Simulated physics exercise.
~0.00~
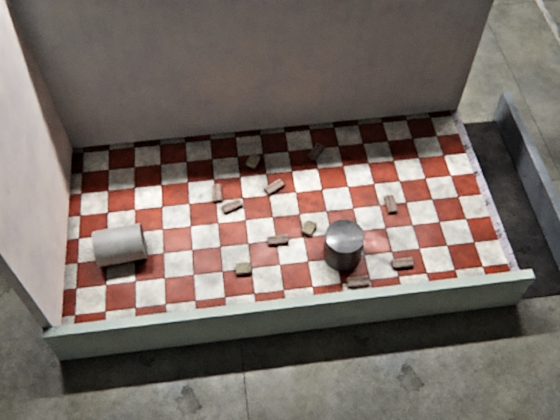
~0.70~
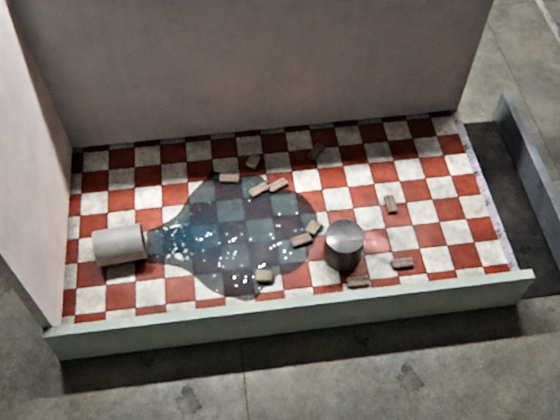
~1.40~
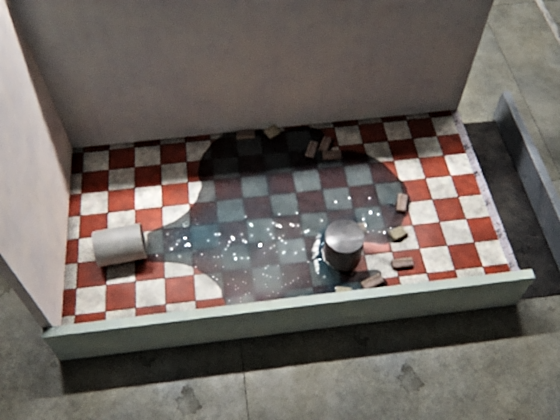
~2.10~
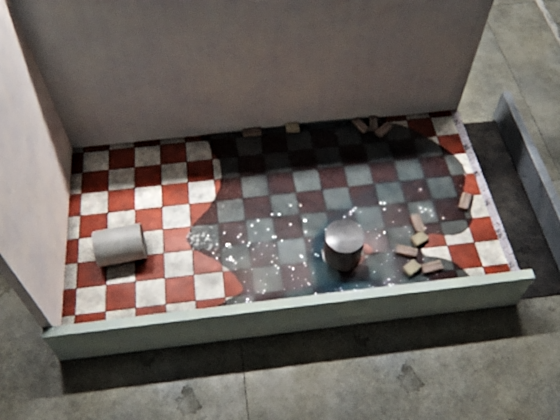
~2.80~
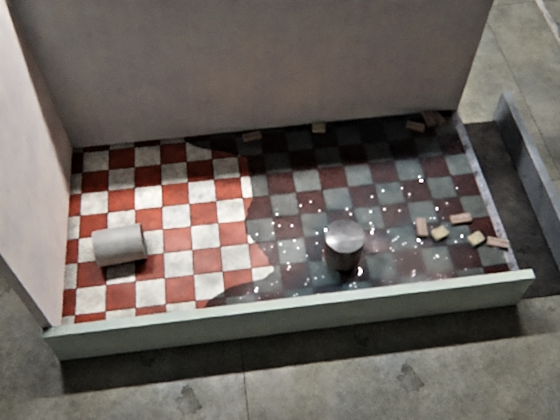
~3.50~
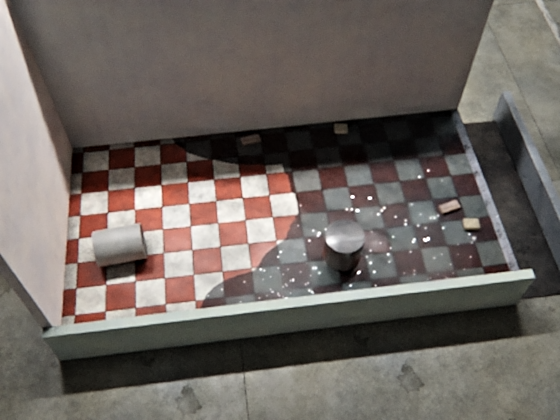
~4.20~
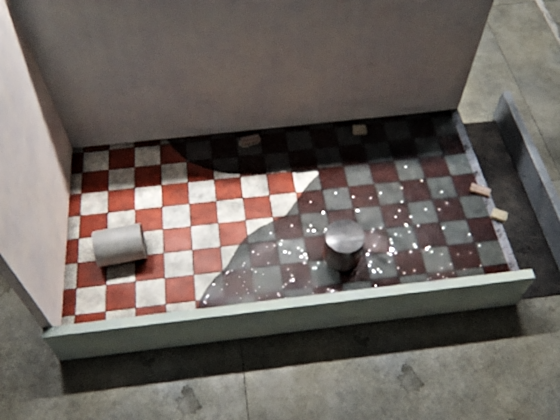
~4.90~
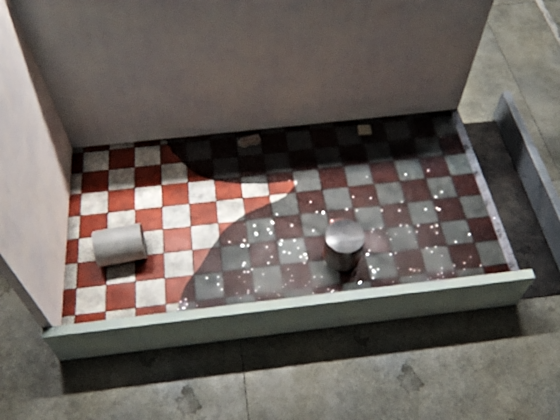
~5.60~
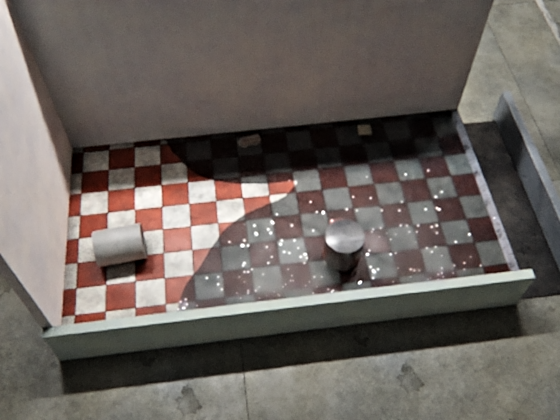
A red and white checkered floor, seen from above, lies between grey walls and a low front ledge, with a pale cylinder on its side at the left, an upright metal drum right of centre, and small brownish blocks scattered about. Dark, glinting liquid pours from the cylinder's open end and fans out across the tiles. It sweeps the blocks rightward and toward the back wall, flowing around the drum, which stays put. The blocks drift to the right edge and most disappear from view. The left tiles clear, and finally the liquid lies across the right side, with one block remaining near the back wall.
